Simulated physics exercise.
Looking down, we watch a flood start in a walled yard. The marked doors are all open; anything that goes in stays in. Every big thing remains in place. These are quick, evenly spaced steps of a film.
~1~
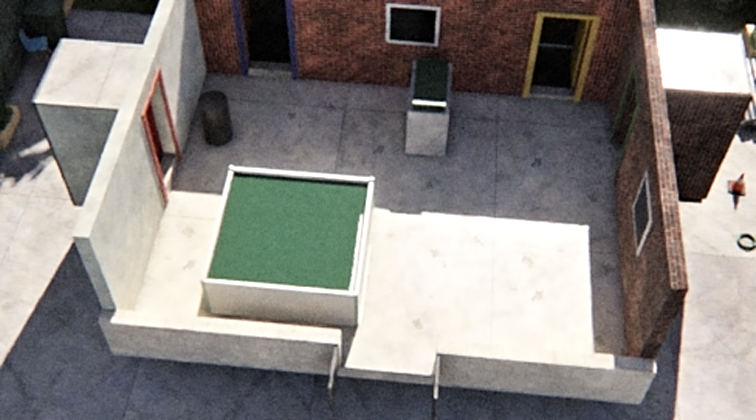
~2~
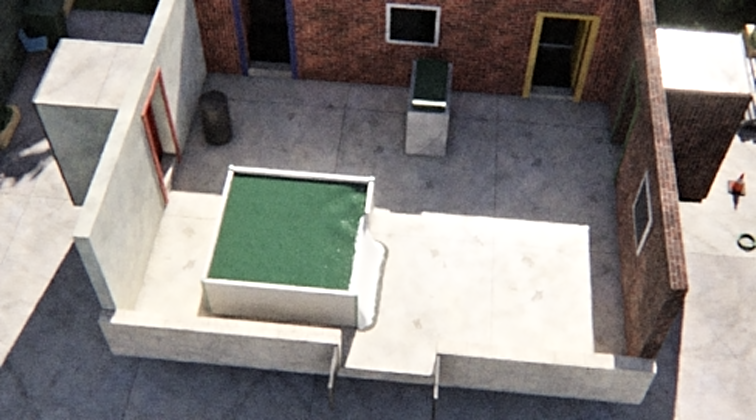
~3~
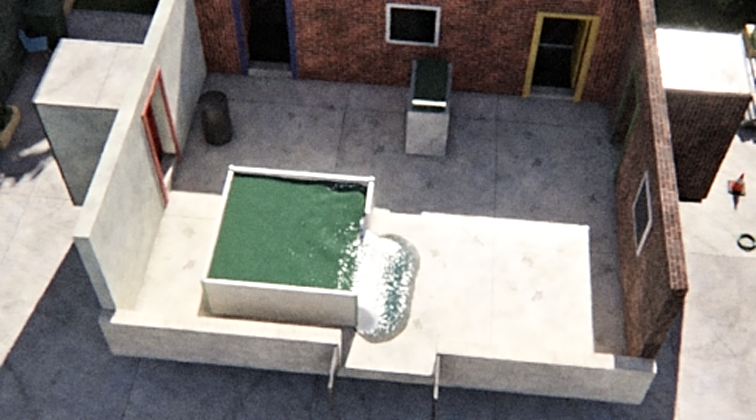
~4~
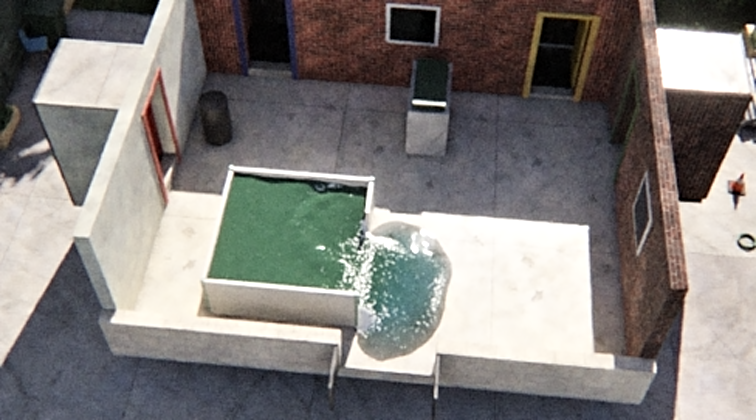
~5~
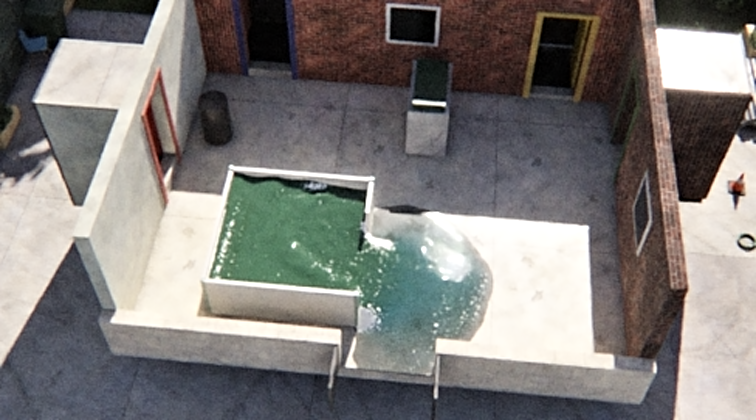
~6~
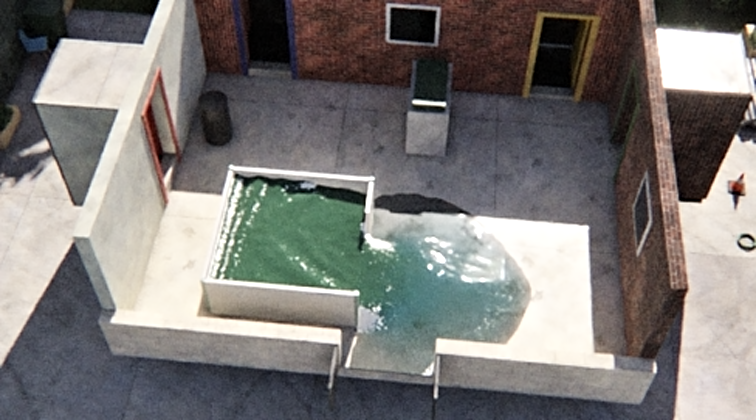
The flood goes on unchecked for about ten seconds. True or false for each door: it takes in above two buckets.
The yellow door, true; the blue door, false; the green door, true; the red door, false.
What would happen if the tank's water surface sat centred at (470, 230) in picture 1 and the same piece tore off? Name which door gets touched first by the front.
It's the green one.
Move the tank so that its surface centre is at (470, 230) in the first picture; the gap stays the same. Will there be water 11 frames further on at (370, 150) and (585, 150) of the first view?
One after the other: Free of water, awash.
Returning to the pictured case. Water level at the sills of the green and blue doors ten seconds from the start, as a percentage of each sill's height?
Approx. 370 % then 20 %.
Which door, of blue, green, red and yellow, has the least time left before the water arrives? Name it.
The one in green.
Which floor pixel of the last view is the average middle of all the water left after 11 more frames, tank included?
Point: (416, 278).
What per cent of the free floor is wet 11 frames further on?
About 40 %.
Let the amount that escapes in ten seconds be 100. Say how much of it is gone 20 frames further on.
Around 25 percent.
A moment on, water covers 35 % of the floor; the yellow door not reached, the blue door not reached, the green door not reached, the red door not reached.
Next, water covers 40 % of the floor; the yellow door not reached, the blue door not reached, the green door wet at the sill, nothing in, the red door not reached.
Then, water covers 45 % of the floor; the yellow door wet at the sill, nothing in, the blue door not reached, the green door over two buckets in, the red door not reached.
Later, water covers 65 % of the floor; the yellow door far over two buckets in, the blue door wet at the sill, nothing in, the green door far over two buckets in, the red door not reached.
In the end, water covers 90 % of the floor; the yellow door far over two buckets in, the blue door wet at the sill, nothing in, the green door far over two buckets in, the red door wet at the sill, nothing in.
